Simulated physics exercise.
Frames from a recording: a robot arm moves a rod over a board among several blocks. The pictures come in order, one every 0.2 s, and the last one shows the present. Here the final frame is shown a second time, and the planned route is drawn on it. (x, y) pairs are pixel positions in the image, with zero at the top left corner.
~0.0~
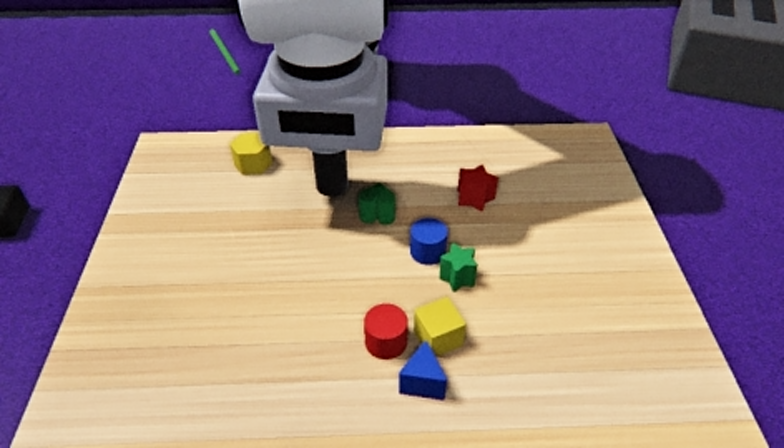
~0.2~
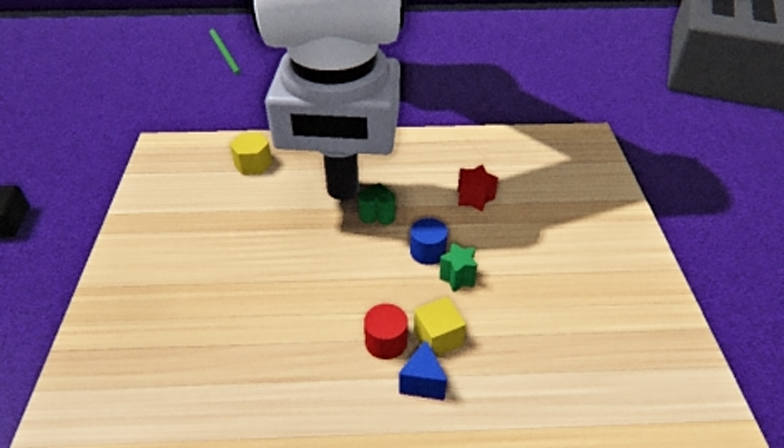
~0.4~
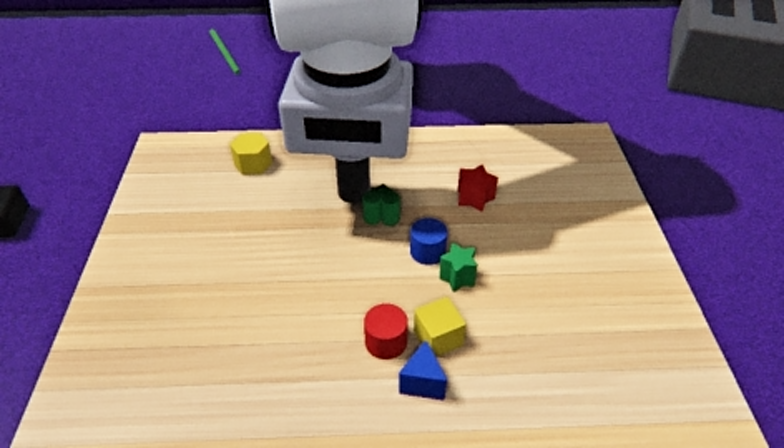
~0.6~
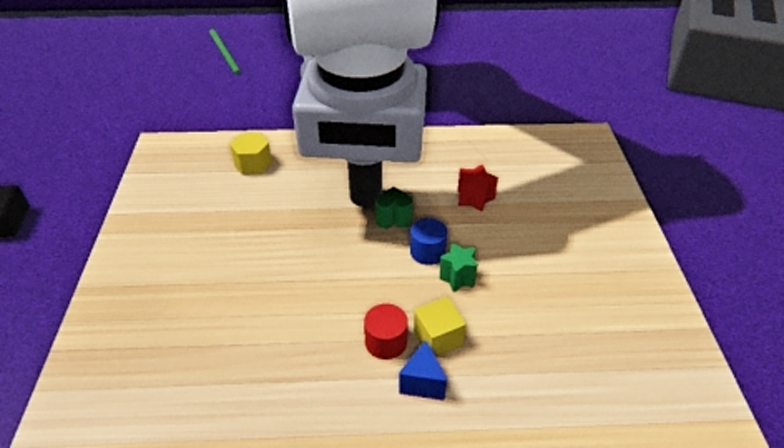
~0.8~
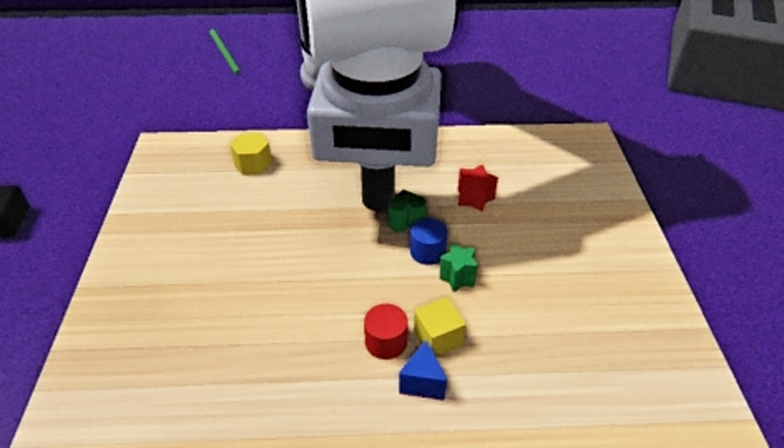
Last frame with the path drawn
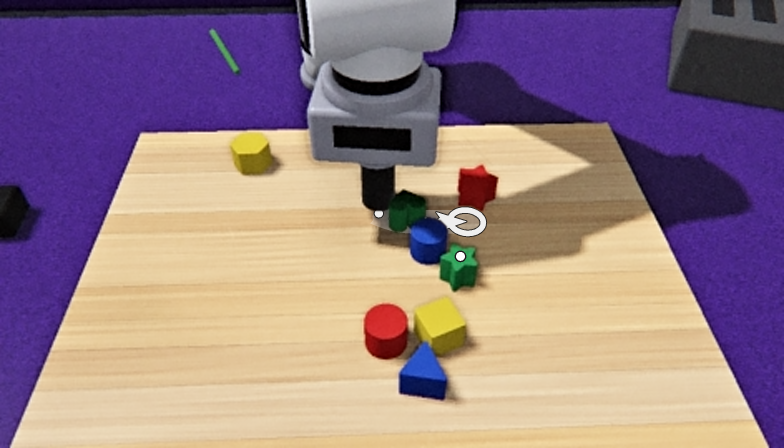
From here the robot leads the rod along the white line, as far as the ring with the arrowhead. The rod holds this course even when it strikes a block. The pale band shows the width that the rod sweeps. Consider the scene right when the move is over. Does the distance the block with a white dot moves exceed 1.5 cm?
No
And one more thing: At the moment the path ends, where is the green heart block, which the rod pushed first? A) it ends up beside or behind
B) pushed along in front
B: Pushed along in front.
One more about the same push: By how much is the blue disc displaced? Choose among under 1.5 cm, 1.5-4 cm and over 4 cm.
It's set to move under 1.5 cm.
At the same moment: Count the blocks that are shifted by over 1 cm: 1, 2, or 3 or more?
I'd put the number at one.
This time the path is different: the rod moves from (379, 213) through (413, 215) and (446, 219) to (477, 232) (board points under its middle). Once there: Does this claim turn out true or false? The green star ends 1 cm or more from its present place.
This is false.
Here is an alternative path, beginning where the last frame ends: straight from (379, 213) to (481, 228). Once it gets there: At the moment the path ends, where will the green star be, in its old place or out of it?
Same place.
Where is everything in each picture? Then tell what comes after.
Tip of the rod at (332, 186), middles of tops, green heart block at (377, 194), blue disc at (429, 230), green star at (461, 256), in the first picture.
Rod at (343, 190), nothing pushed, in the second picture.
Rod at (354, 193), green heart block at (382, 195), in the third picture.
Rod at (366, 197), green heart block at (394, 198), in the fourth picture.
Rod at (379, 201), green heart block at (407, 200), blue disc at (429, 230), green star at (461, 256), in the fifth picture.
The line goes from (379, 213) by way of (421, 222) to (467, 222); the dot is on the green star.
On the path given first. Halfway along, rod at (423, 209); green heart block at (453, 208).
At the end, rod at (468, 209); green heart block at (497, 213), turned 15° clockwise; blue disc unmoved; green star unmoved.
